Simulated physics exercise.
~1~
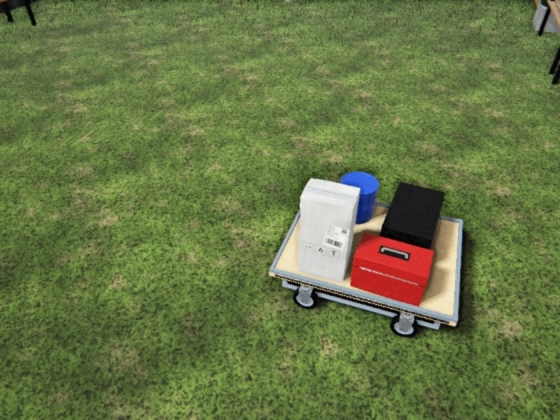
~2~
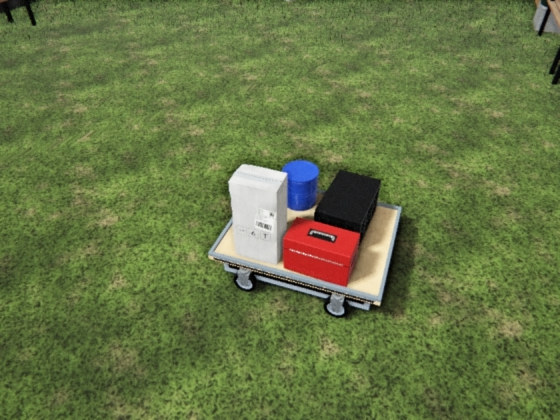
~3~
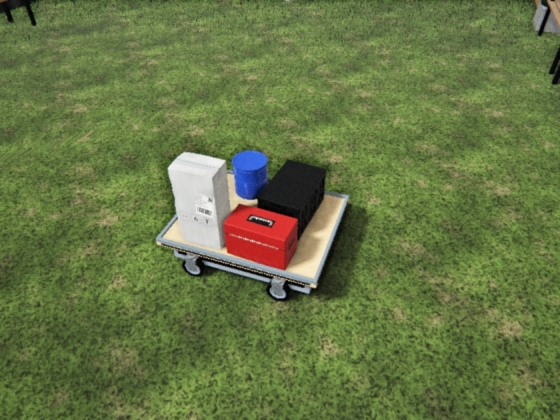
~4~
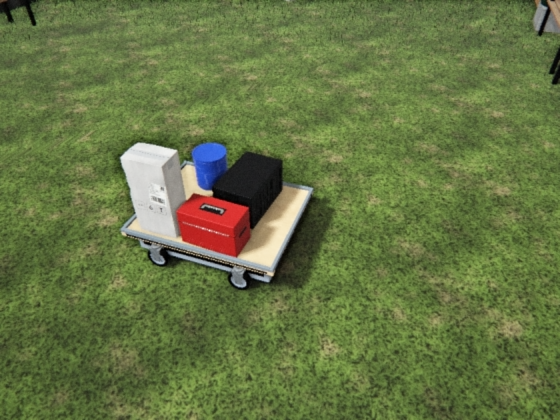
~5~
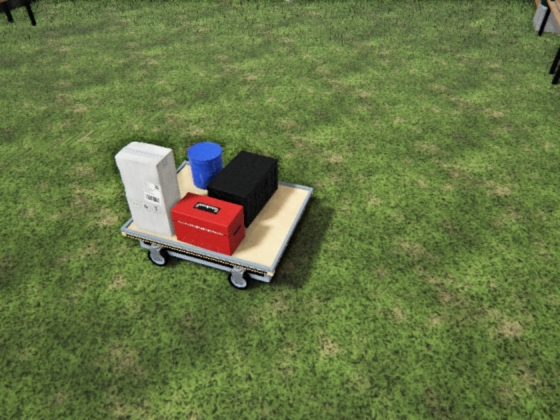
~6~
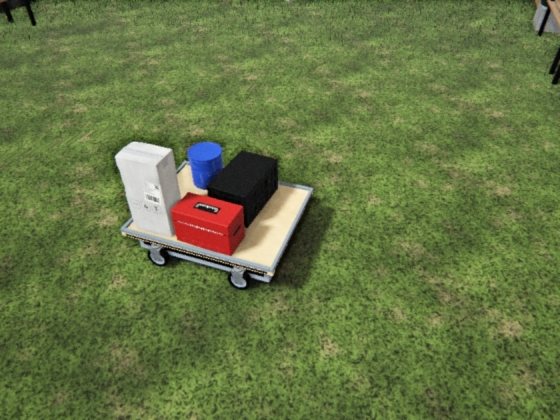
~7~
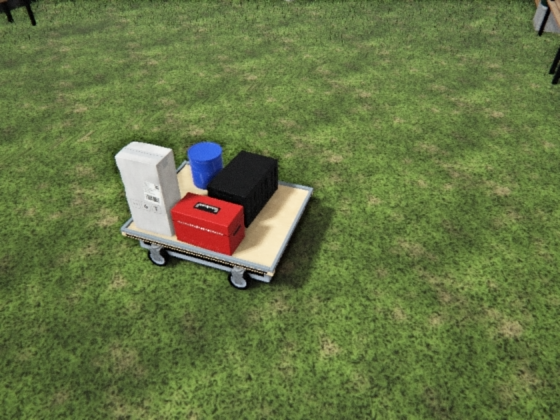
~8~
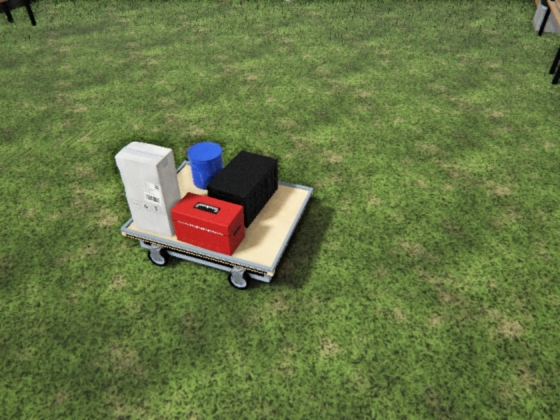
A flat cart carrying a tall white box, a red toolbox, a black crate and a blue pail rolled left across the grass and stopped, its load shifting slightly left; everything then stayed still, with the white box upright.
